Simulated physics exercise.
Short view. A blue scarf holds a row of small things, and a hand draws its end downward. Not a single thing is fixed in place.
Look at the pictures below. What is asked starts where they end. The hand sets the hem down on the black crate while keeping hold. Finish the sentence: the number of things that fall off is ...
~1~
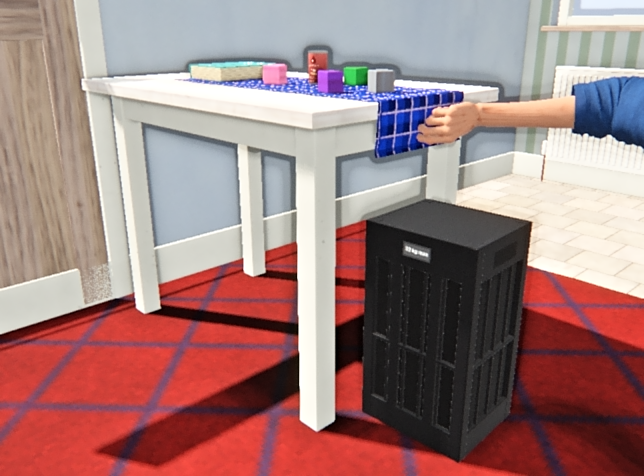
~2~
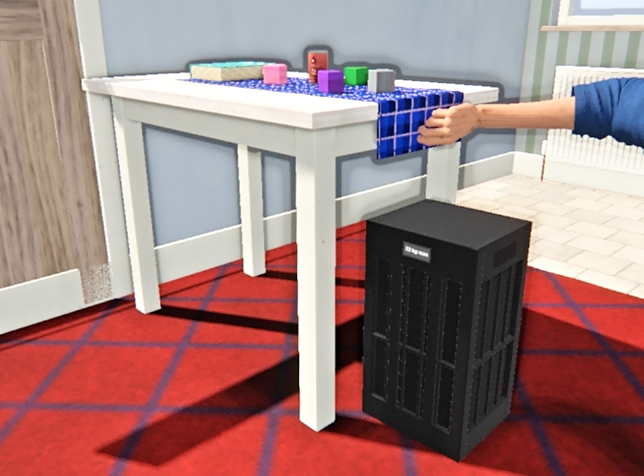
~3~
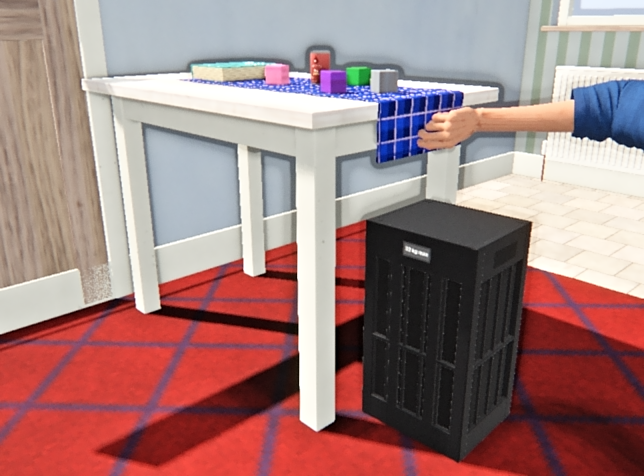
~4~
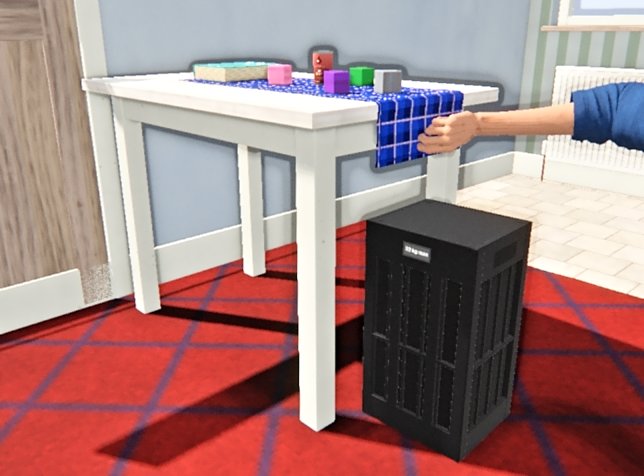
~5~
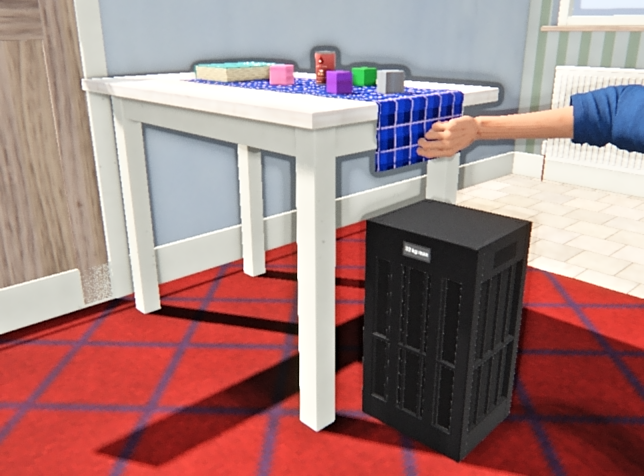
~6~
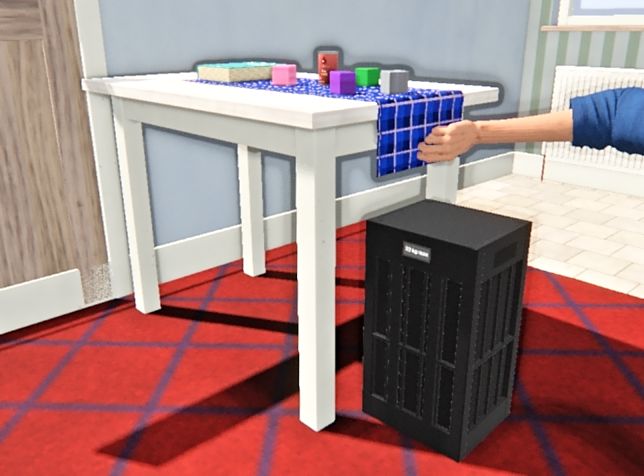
... one.
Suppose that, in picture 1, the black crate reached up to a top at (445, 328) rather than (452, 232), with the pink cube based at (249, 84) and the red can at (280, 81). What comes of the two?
So the pink cube stays there, and the red can stays there.
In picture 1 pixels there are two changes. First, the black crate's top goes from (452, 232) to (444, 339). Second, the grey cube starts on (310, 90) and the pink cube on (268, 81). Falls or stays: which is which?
Outcome for the grey cube: It is lost. Outcome for the pink cube: It stays.
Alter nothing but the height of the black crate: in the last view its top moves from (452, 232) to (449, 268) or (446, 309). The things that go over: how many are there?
Going over the edge would be 2 and 3.
Soon after, hem near (420, 195); all still up.
After that, hem on the crate; grey cube gone.
In the end, hem on the crate; grey cube gone. It carries off one.
